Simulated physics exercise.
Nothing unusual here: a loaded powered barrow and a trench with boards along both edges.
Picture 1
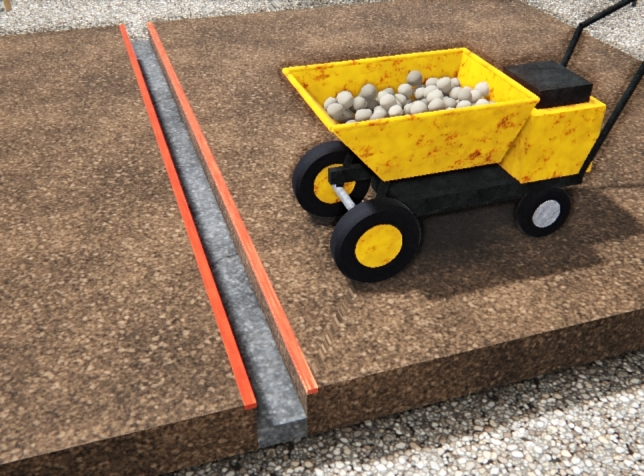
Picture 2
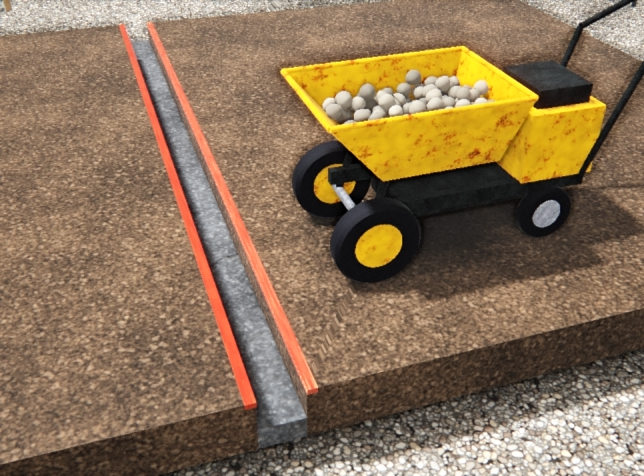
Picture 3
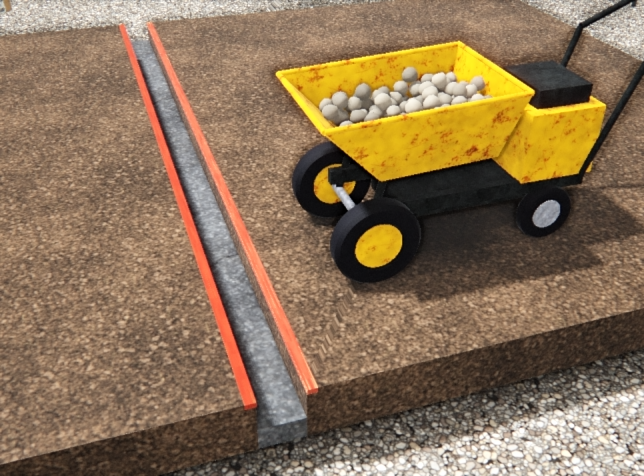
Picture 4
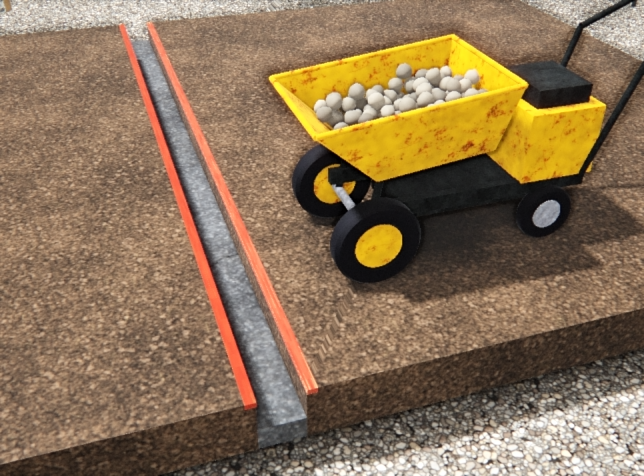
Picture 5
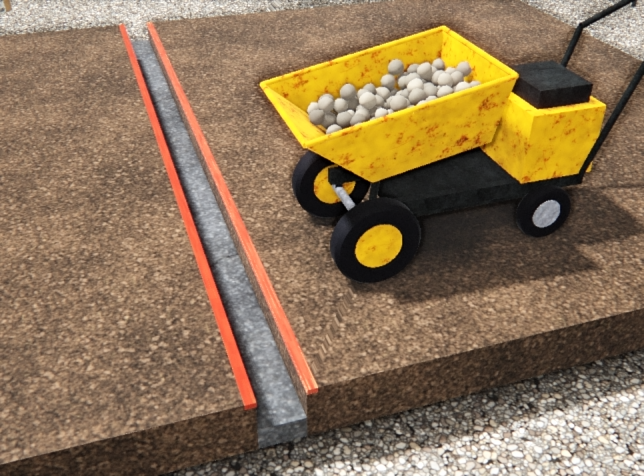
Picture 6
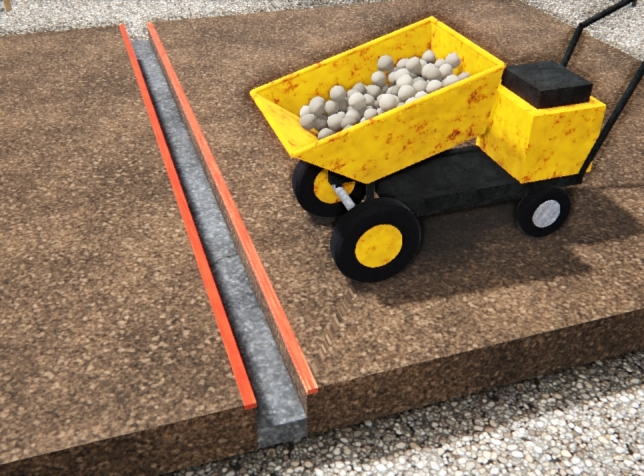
Yellow skip of a powered barrow, loaded with rounded pebbles, gradually tilting forward to the left beside a narrow orange-edged trench.
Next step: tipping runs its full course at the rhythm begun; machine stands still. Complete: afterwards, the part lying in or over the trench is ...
... the minority.
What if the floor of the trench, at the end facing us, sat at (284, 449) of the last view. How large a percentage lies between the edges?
I'd say roughly 10 in a hundred.
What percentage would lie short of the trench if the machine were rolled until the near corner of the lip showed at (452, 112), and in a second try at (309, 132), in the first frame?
In order, close to 50 and 0 in a hundred.
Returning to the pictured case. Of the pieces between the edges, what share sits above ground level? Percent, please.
I'd say around 20 percent.
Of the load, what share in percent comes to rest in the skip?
Result: Close to 25 per cent.
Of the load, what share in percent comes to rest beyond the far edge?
Roughly 60 in a hundred.
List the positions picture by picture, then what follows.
The first frame shows lip of the skip at (332, 129), level; top of the load at (437, 107), river pebbles; first edge of the trench at (288, 334); far edge at (231, 346), the trench under half as wide as the skip, and about as deep as wide.
The second frame shows lip of the skip at (330, 130), level; top of the load at (449, 105).
The third frame shows lip of the skip at (325, 133), tipped barely; top of the load at (445, 102).
The fourth frame shows lip of the skip at (316, 138), tipped a little; top of the load at (440, 98).
The fifth frame shows lip of the skip at (306, 145), tipped a little; top of the load at (432, 93).
The sixth frame shows lip of the skip at (293, 155), tipped clearly; top of the load at (434, 86); first edge of the trench at (288, 334); far edge at (231, 346).
Soon after the last picture, skip tipped steeply; all in the skip.
A little later, skip tipped right over; most in the skip; a stray few in or heaped over the trench; a small part beyond it; a stray few falling.
Later still, skip tipped right over; about a quarter in the skip; a small part in or heaped over the trench; about two thirds beyond it.
At rest, skip tipped right over; about a quarter in the skip; a small part in or heaped over the trench; about two thirds beyond it.
